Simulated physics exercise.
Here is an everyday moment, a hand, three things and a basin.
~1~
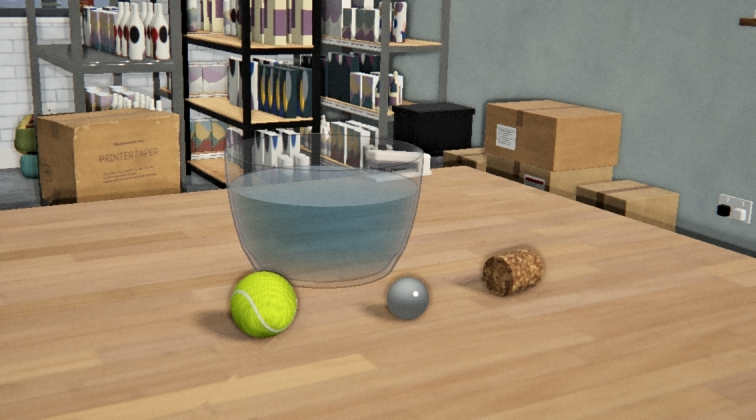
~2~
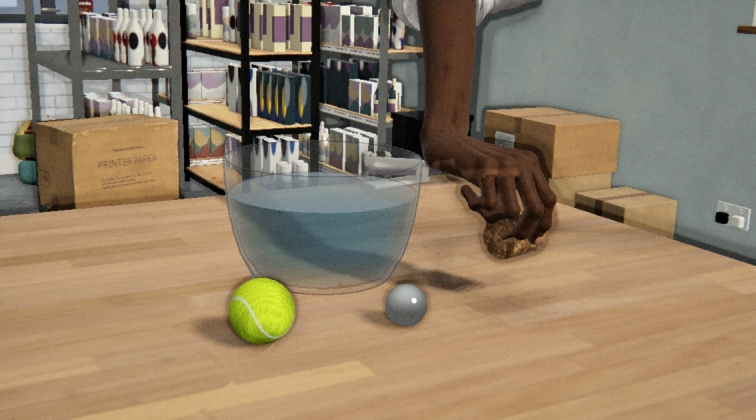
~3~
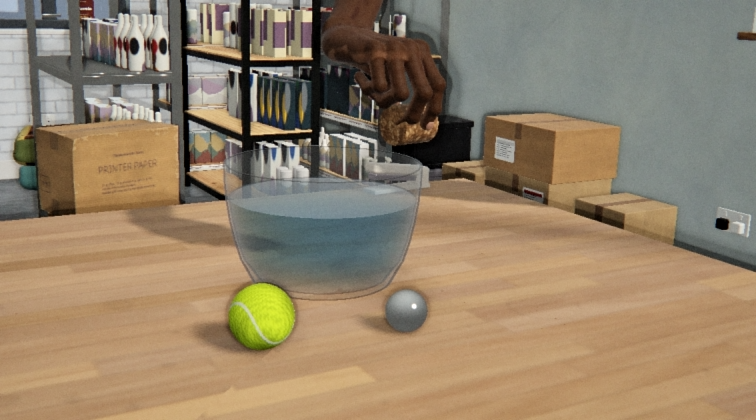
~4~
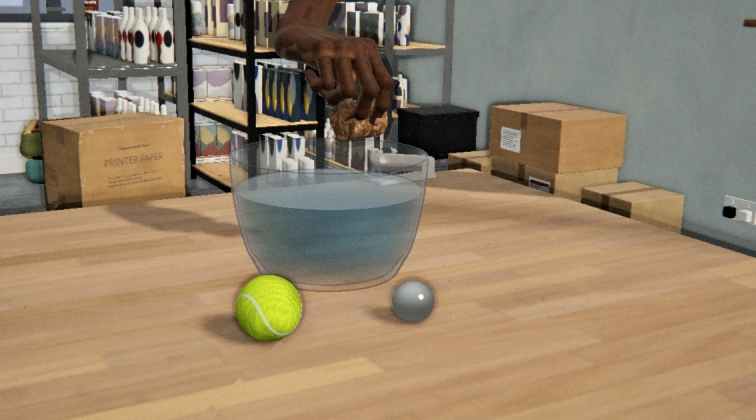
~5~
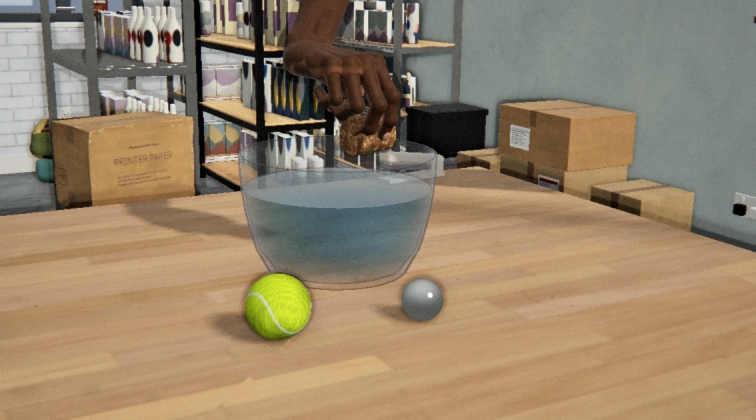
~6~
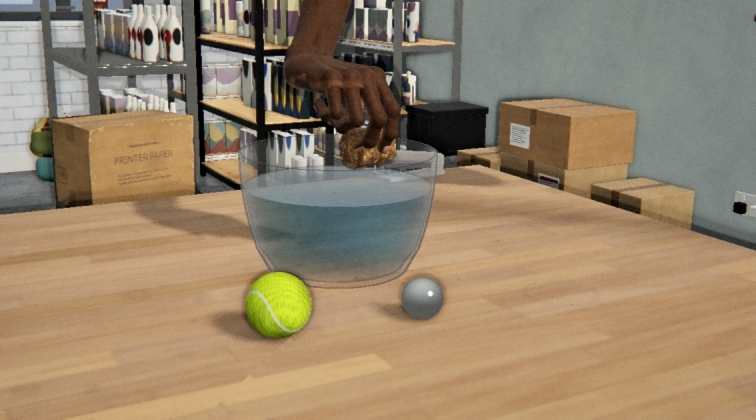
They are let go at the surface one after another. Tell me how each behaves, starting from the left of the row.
The left one keeps afloat, the middle one goes under and the right one keeps afloat.
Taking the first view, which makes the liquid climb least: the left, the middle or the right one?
It is the right-hand piece.
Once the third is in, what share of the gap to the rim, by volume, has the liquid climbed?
Estimate: Close to 8 per cent.
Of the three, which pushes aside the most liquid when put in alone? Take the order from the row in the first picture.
Go with the item at far left.
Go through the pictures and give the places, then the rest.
The first picture shows the row from the left; tennis ball (263, 305); steel ball (408, 299); cork (513, 272).
The second picture shows a hand picks up the cork; cork (514, 235); steel ball (406, 305).
In the third picture, it is carried over; cork (409, 124); tennis ball (261, 317).
In the fourth picture, it is above the basin; cork (359, 119); steel ball (413, 302).
The fifth picture shows it comes down; cork (368, 134); tennis ball (278, 307).
In the sixth picture, it is just over the surface; tennis ball (278, 306); steel ball (422, 298); cork (368, 147).
Soon after, the cork floats.
Later, the steel ball goes to the bottom.
In the end, the tennis ball floats; afloat, tennis ball and cork.
